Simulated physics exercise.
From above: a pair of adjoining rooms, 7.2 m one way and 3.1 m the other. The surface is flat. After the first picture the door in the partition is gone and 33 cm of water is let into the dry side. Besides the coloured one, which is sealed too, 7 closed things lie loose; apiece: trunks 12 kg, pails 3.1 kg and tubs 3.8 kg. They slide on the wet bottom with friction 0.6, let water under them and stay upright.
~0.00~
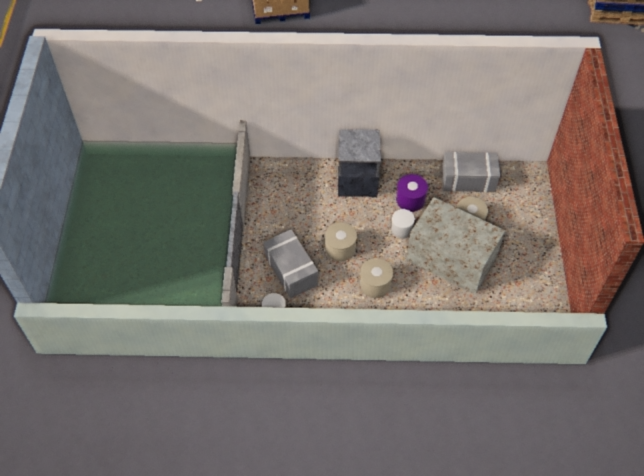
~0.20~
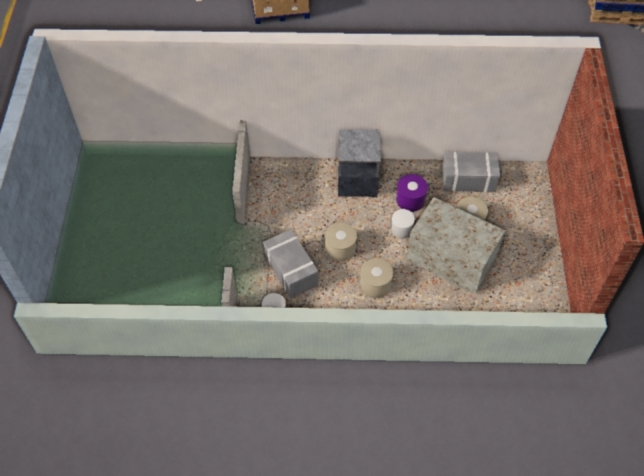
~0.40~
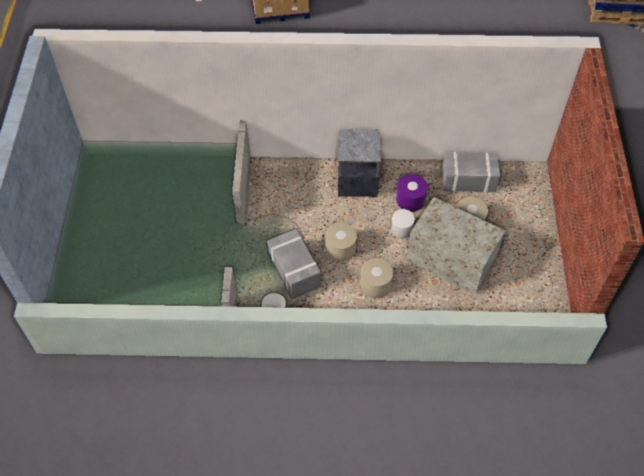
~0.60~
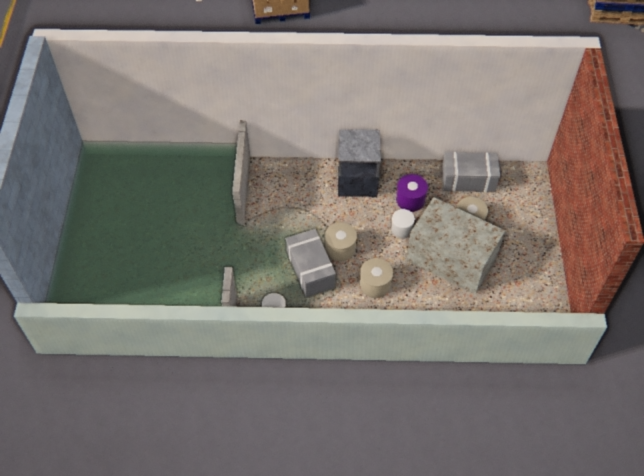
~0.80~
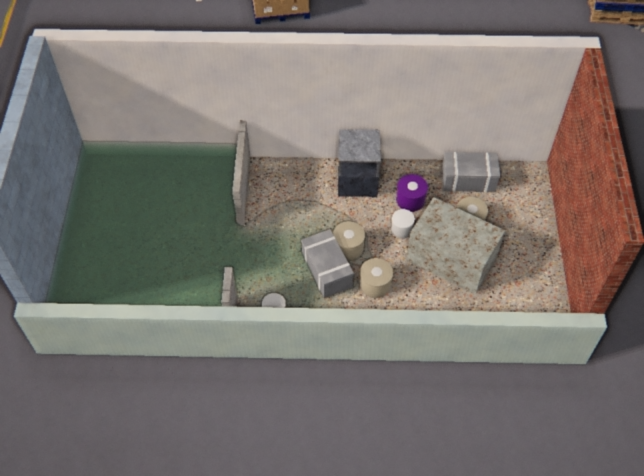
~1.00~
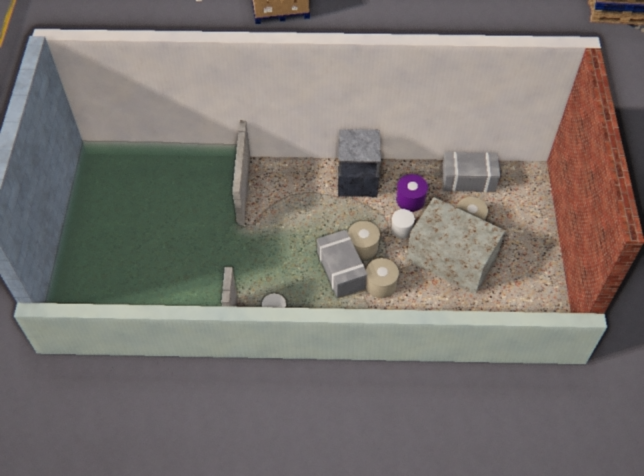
Green water fills the left of two adjoining rooms, seen from above, with a low partition between them. On the right room's speckled floor, a grey banded box and two beige tubs sit left of a big mottled block, with a purple tub and a dark block behind. The partition's door vanishes, water spreads rightward, and the box slides right, then both beige tubs shift slightly, while the purple tub and camera stay still.
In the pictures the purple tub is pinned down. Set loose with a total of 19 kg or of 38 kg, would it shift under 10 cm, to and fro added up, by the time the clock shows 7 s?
Verdict: Only the larger load is enough.
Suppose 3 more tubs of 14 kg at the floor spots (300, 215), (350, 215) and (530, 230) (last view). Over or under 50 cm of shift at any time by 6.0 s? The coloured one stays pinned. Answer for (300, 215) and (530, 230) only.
In turn: Under, past it.
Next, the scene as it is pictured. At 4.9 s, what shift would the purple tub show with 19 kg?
About 30 cm.
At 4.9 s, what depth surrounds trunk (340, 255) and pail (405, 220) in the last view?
Roughly 15 and 8 cm.
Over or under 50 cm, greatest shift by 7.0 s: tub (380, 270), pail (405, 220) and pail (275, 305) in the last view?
In turn: Over, less, over.
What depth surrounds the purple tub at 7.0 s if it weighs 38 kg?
About 16 cm.
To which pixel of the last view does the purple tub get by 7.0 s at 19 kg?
Near (396, 156).
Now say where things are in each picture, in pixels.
In the first picture, the purple tub at (413, 186), on the bottom; water covers 7.7 m2; 0 of 8 have shifted.
In the second picture, the purple tub at (413, 186) rests on the ground; 8.3 m2 under water; 0 of 8 have shifted.
In the third picture, the purple tub at (413, 186) rests on the ground; 8.8 m2 under water; 0 of 8 have shifted.
In the fourth picture, the purple tub at (413, 186), on the bottom; water covers 9.6 m2; 1 of 8 have shifted.
In the fifth picture, the purple tub at (413, 186) rests on the ground; water covers 10.6 m2; 2 of 8 have shifted.
In the sixth picture, the purple tub at (413, 186) rests on the ground; water covers 11.6 m2; 3 of 8 have shifted.
After 1.4 s the purple tub would be 0 cm from its start with 19 kg and 0 cm from its start with 38 kg; 2 cm of water round it then.
After 3.1 s the purple tub would be 31 cm from its start with 19 kg and 0 cm from its start with 38 kg; 8 cm of water round it then.
After 4.9 s the purple tub would be 34 cm from its start with 19 kg and 0 cm from its start with 38 kg; 7 cm of water round it then.
After 7.0 s the purple tub would be 58 cm from its start with 19 kg and 0 cm from its start with 38 kg; 16 cm of water round it then.
